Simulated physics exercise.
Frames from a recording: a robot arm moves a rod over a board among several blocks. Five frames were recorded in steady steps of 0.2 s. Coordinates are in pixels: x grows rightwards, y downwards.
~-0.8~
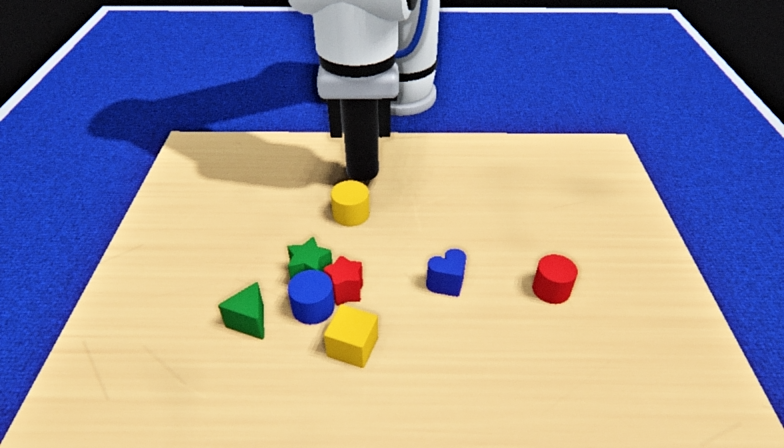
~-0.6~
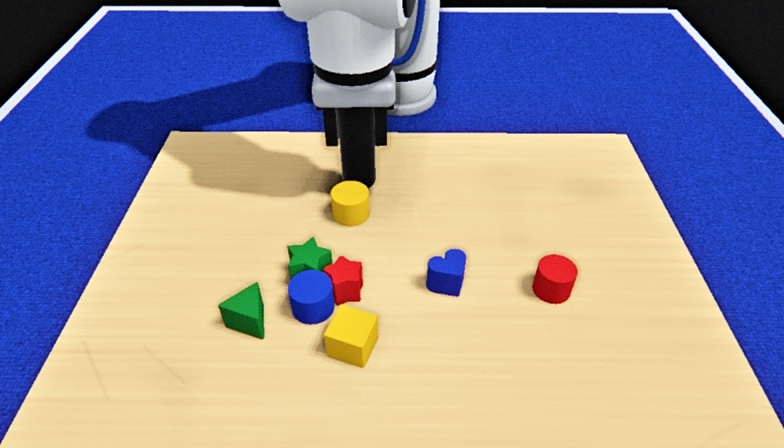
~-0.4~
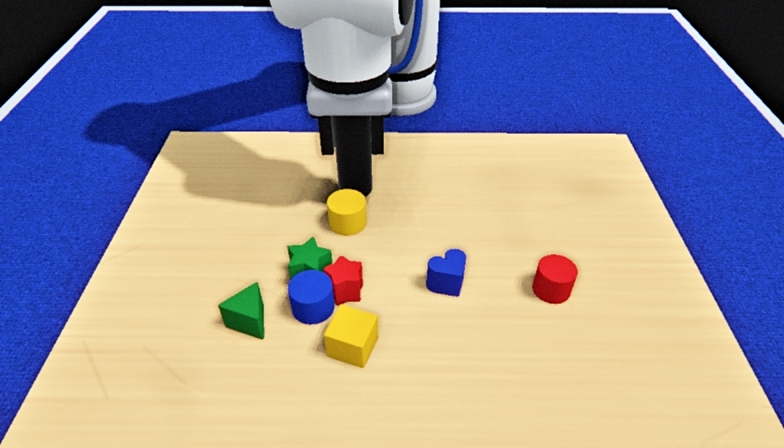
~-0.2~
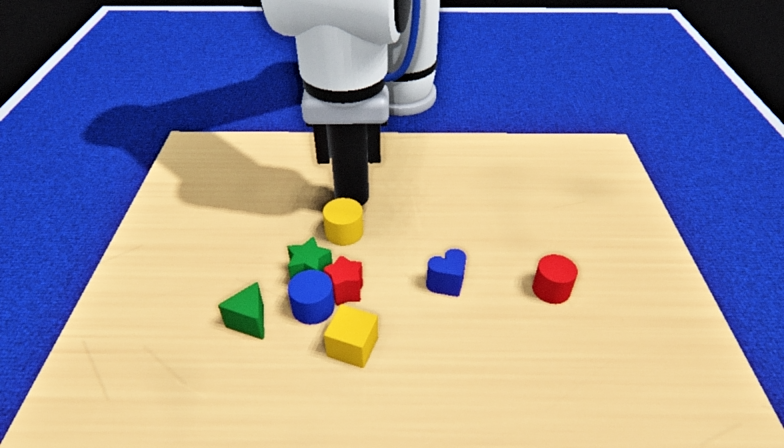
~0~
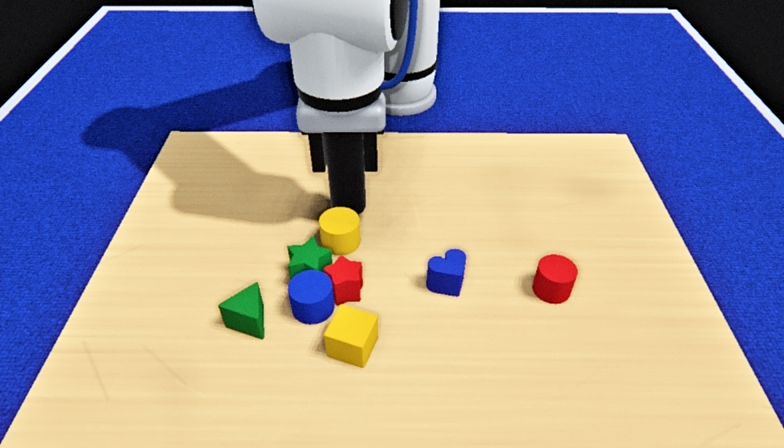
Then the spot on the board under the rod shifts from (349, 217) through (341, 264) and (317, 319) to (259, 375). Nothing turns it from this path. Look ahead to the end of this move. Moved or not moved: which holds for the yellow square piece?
It does get moved.
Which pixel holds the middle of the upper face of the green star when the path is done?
Somewhere near (260, 282).
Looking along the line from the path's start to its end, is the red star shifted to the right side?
No, it doesn't check out.
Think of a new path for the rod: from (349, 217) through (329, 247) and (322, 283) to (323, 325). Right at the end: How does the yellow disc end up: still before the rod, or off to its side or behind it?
I'm fairly sure the yellow disc rides along ahead of the rod to the very end.
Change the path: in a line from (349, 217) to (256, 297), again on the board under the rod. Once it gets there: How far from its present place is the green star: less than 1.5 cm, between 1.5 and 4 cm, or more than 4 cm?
Result: Over 4 cm.
The first path, step by step. One third of the way, rod (340, 255); green star (276, 274), turned 35° clockwise; blue disc (300, 303); yellow disc (316, 269); red star (348, 283).
Two thirds of the way, rod (315, 310); green three-sided block (225, 304), turned 25° anticlockwise; green star (260, 282), turned 100° clockwise; blue disc (258, 357); yellow disc (270, 316); red star (349, 306), turned 95° anticlockwise; yellow square piece (361, 344).
At the end, rod (256, 365); green three-sided block (212, 302), turned 15° clockwise; green star (260, 282), turned 100° clockwise; blue disc (226, 396); yellow disc (206, 347); red star (349, 306), turned 100° anticlockwise; yellow square piece (362, 345).
